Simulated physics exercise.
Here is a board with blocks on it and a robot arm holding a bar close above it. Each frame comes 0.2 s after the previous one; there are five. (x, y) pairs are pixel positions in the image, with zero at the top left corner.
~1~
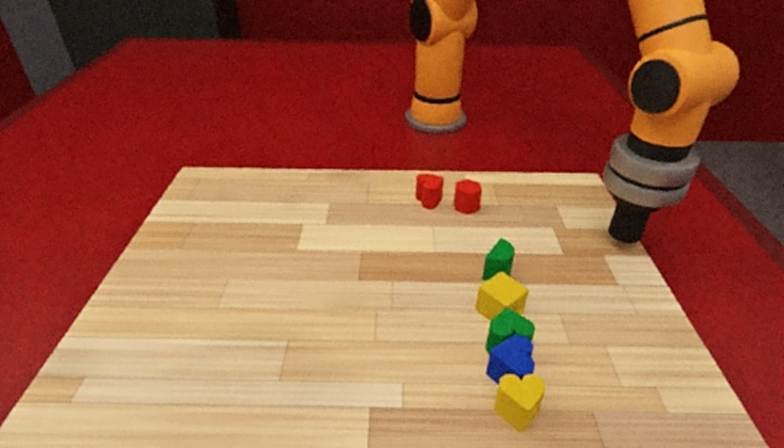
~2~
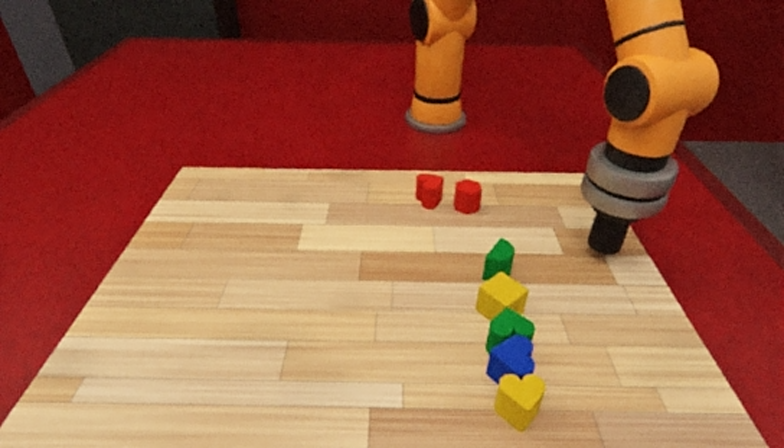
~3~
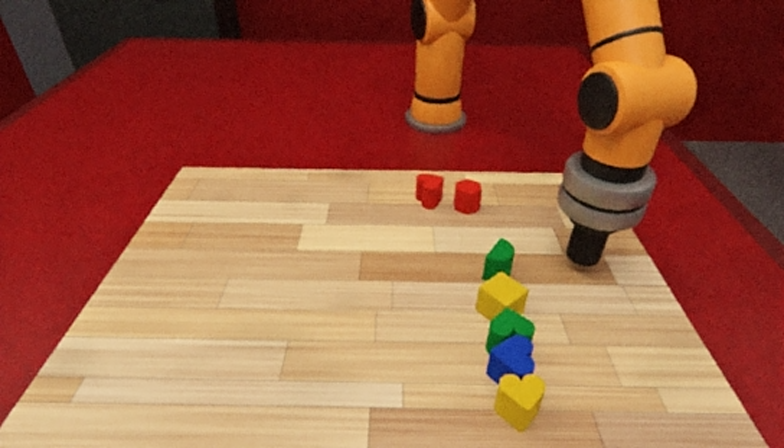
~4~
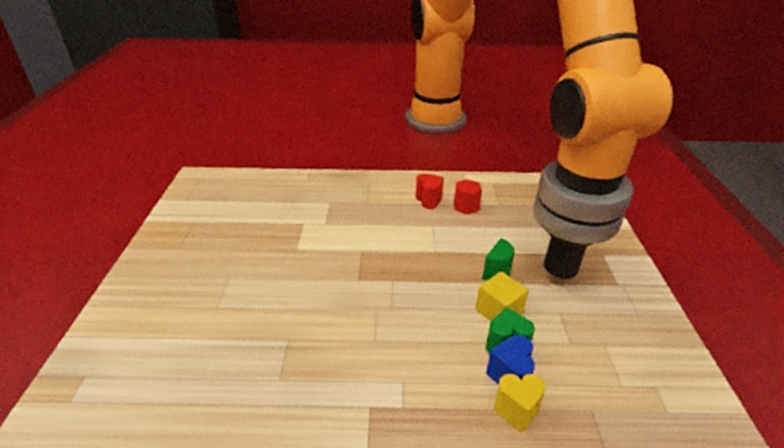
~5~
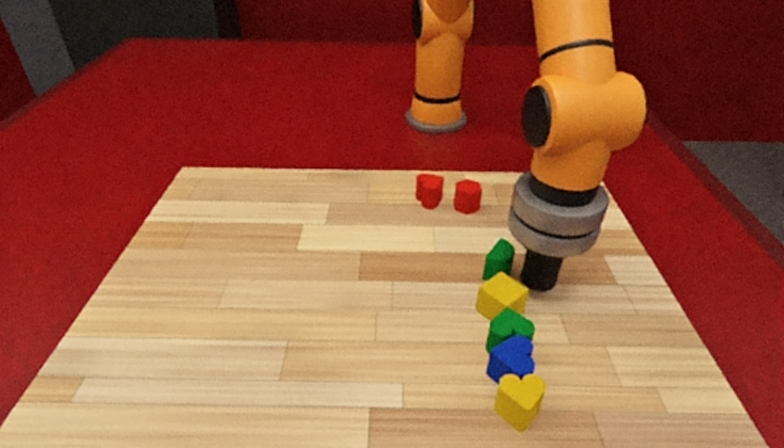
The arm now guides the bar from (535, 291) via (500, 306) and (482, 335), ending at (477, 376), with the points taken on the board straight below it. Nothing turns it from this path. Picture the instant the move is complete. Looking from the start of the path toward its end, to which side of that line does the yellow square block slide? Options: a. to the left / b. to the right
b.
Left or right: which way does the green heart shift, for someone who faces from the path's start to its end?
It is pushed towards the left-hand side.
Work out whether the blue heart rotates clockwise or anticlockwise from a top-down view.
Verdict: Clockwise.
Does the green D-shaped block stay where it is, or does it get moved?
It stays put.
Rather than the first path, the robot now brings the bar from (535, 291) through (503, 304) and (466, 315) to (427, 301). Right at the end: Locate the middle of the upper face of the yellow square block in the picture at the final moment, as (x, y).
So, by the moment the path ends, you'll find the top centre of the yellow square block at (441, 315).
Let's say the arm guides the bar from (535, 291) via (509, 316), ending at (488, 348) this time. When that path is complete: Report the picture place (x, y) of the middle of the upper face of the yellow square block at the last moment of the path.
Pixel (456, 308).
On the path given first. One third of the way, bar at (501, 295); yellow square block at (480, 300).
Two thirds of the way, bar at (484, 325); yellow square block at (452, 325), turned 30° clockwise; green heart at (519, 331); blue heart at (521, 359), turned 15° clockwise; yellow heart at (525, 393).
At the end, bar at (480, 364); green D-shaped block still; yellow square block at (442, 334), turned 50° clockwise; green heart at (524, 335), turned 25° anticlockwise; blue heart at (530, 366), turned 30° clockwise; yellow heart at (527, 400), turned 20° clockwise.
